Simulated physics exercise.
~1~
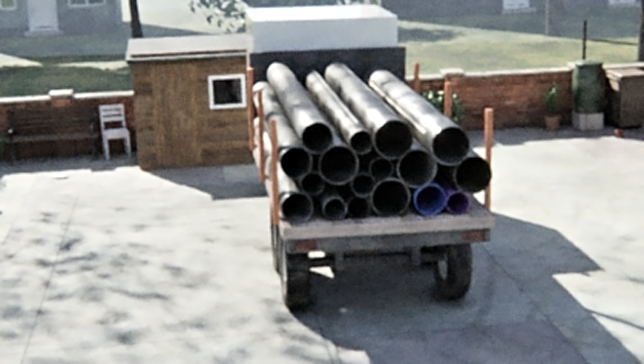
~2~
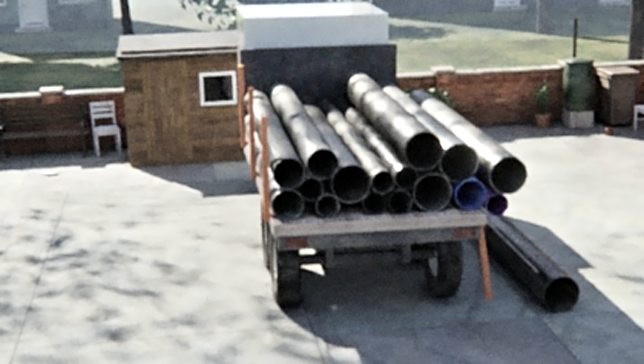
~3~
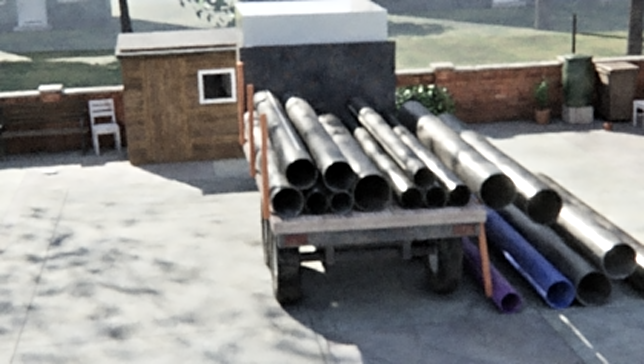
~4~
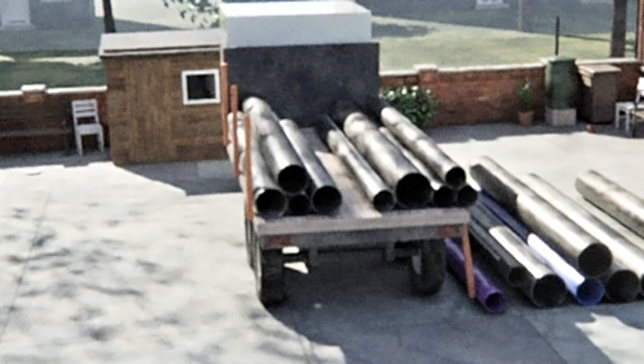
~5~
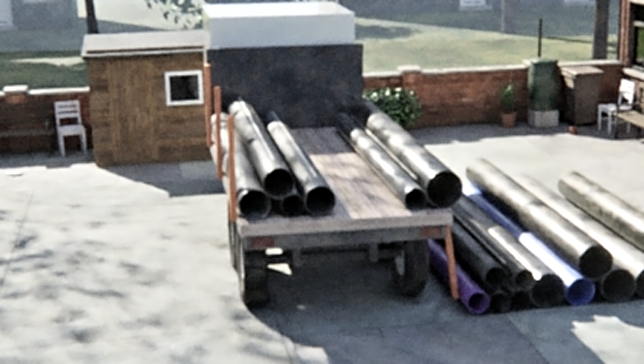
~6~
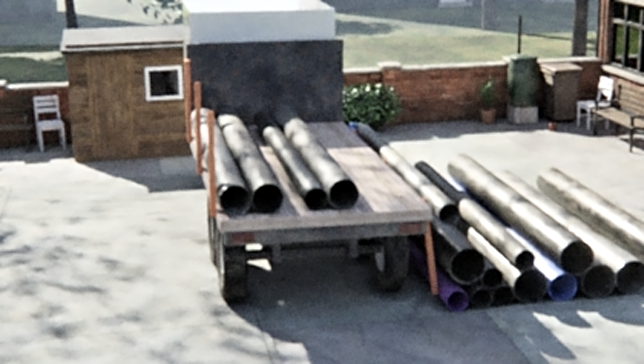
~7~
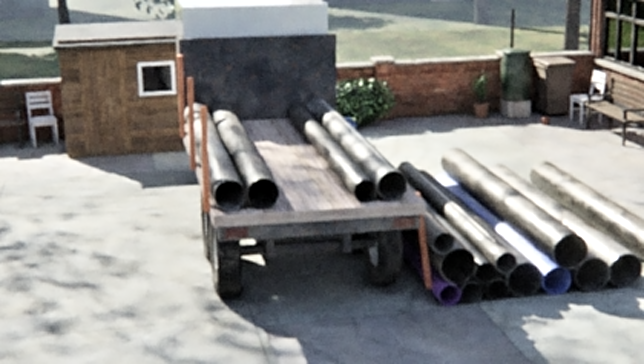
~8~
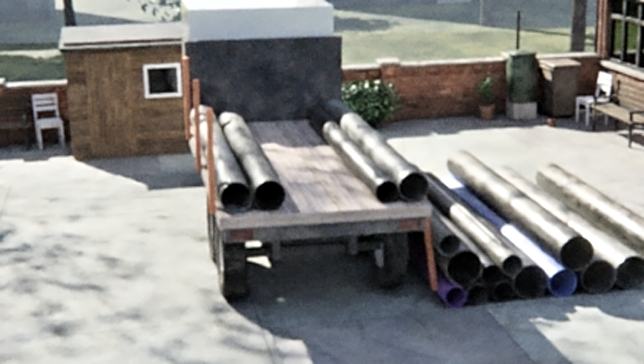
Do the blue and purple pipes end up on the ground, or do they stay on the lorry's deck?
Both the blue pipe and the purple pipe go over the right edge and end up on the ground beside the lorry.
